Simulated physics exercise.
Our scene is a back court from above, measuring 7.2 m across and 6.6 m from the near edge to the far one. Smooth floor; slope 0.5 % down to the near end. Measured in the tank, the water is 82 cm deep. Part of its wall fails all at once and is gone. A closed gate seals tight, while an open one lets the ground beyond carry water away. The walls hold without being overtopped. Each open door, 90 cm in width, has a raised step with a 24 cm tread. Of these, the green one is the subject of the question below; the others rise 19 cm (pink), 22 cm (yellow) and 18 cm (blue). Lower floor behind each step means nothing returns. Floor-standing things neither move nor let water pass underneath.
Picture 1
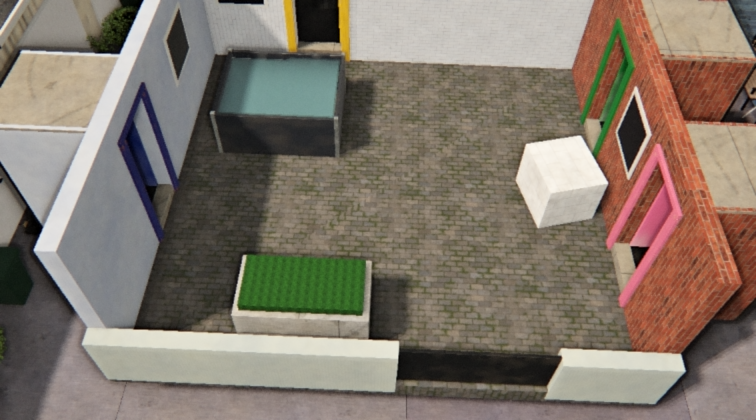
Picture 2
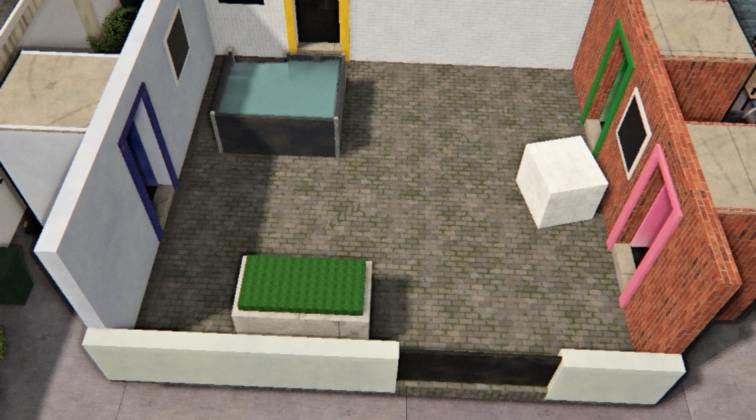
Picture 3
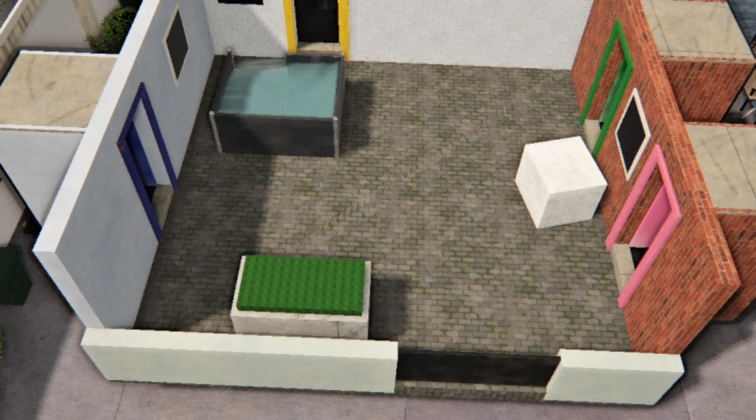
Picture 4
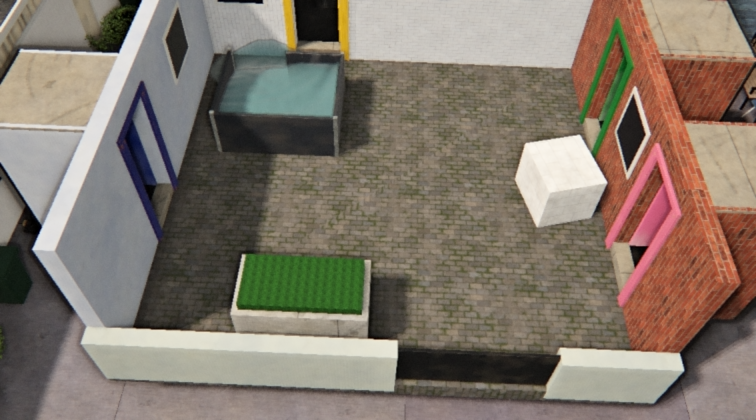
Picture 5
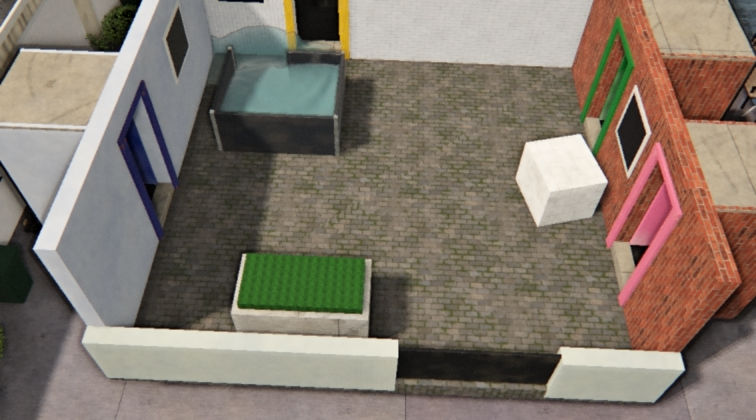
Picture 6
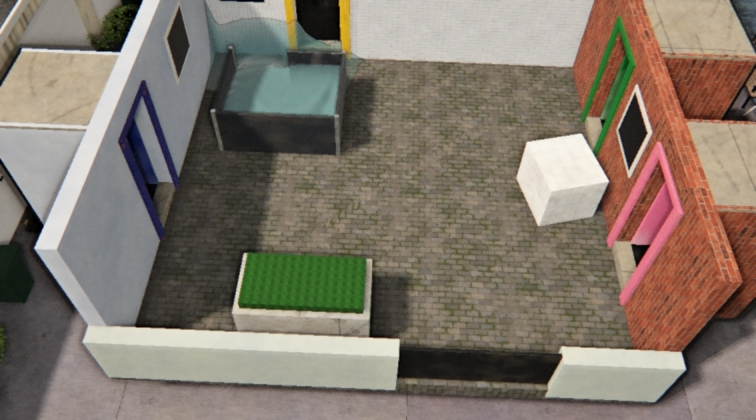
Dark-sided tank in a walled paved courtyard releasing water from its far side, the pale sheet spreading toward the yellow-framed door.
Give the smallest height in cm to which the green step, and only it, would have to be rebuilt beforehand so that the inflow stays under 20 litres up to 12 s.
Roughly 11.5 cm.
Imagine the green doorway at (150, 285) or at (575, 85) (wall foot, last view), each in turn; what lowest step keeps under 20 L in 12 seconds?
Roughly 9.5 and 14.0 cm.
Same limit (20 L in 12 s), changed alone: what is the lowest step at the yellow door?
Yellow: Roughly 25 cm.
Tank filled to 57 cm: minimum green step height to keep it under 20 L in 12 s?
Minimum height: Approx. 6.5 cm.
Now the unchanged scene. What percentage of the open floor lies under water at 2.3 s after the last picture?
About 50 per cent.
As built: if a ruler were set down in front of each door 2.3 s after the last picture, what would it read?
Pink door 0 cm, yellow door 21 cm, blue door 12 cm, green door 15 cm.
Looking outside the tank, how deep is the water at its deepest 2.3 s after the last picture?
Max depth: About 35 cm.
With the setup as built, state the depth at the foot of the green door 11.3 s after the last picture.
Depth: Near 7.0 cm.
Then, 0.7 s after the last picture water covers 15 % of the floor, deepest (68 cm) near (225, 56); it has not reached the green door.
Then, 2.3 s after the last picture water covers 50 % of the floor, deepest (35 cm) near (127, 354); 15 cm at the green door, 0 litres in over its 16 cm step.
Then, 11.3 s after the last picture water covers 100 % of the floor, deepest (12 cm) near (410, 289); 7 cm at the green door, 2 litres in over its 16 cm step.
At the green door as built, the water peaked near 19 cm, 2.5 s after the last picture.
Run again over the same 12 s with other heights there, 45 litres in over 9.5 cm, 7 litres over 13.5 cm. The limit of 20 litres is kept from about 11.5 cm up.
